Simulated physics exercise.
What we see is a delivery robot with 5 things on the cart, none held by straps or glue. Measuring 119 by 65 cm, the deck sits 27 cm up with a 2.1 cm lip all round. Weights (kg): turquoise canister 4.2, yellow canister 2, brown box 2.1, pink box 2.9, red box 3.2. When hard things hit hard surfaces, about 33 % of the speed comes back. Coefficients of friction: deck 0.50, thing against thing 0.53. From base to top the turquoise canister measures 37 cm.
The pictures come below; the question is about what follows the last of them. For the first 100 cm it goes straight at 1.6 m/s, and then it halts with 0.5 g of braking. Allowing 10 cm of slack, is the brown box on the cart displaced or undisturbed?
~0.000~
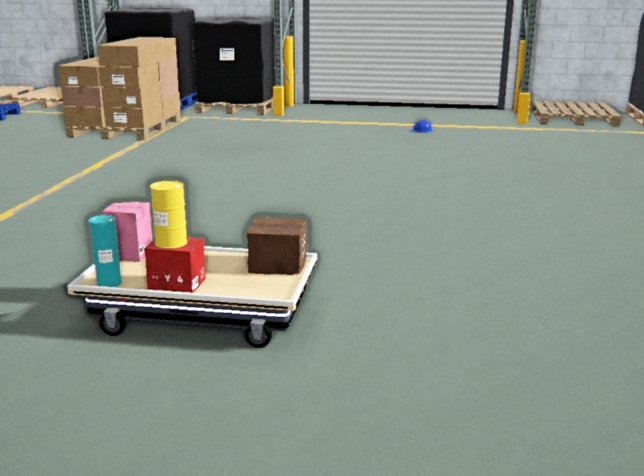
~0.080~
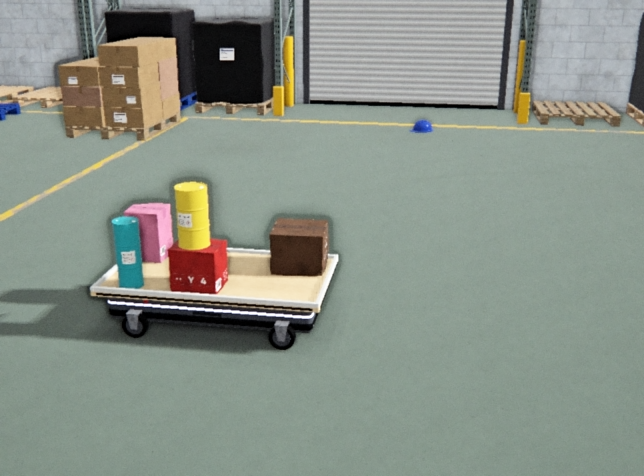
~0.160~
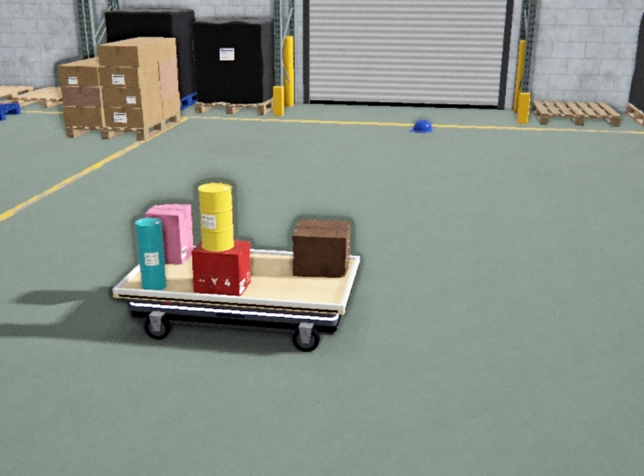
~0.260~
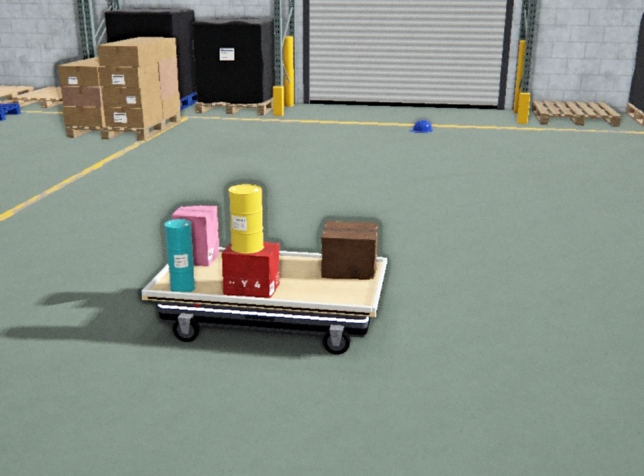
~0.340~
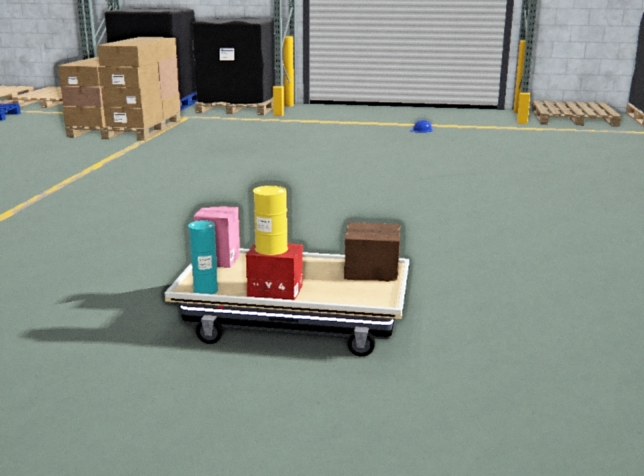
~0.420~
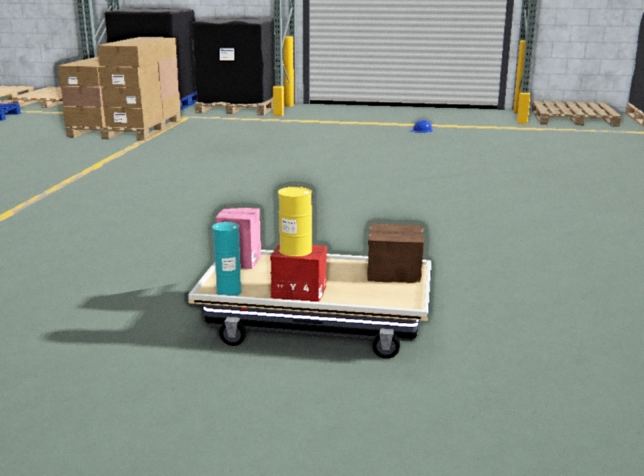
The brown box is undisturbed.
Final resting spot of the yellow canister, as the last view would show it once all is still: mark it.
Around (416, 228).
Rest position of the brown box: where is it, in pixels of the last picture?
You'll find it at about (504, 259).
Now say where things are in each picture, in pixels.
In the first picture, 0 cm covered; brown box (278, 246); turquoise canister (106, 252).
In the second picture, 13 cm covered; pink box (149, 233); red box (199, 266).
In the third picture, 26 cm covered; turquoise canister (151, 255); yellow canister (216, 217).
In the fourth picture, 42 cm covered; pink box (196, 235); red box (251, 269).
In the fifth picture, 54 cm covered; turquoise canister (204, 258); yellow canister (271, 220).
In the sixth picture, 67 cm covered; brown box (396, 253); pink box (239, 238).
Around 0.62 s, 99 cm covered.
Around 0.92 s, 126 cm covered; turquoise canister at 16° to upright.
Around 1.12 s, 126 cm covered, stopped; turquoise canister at 36° to upright; yellow canister shifted 3 cm.
Finally (2.3 s), on their side or leaning hard on the cart, turquoise canister; the other 4 still in place (within 10 cm). Final places as that camera would see them, brown box near (504, 259).
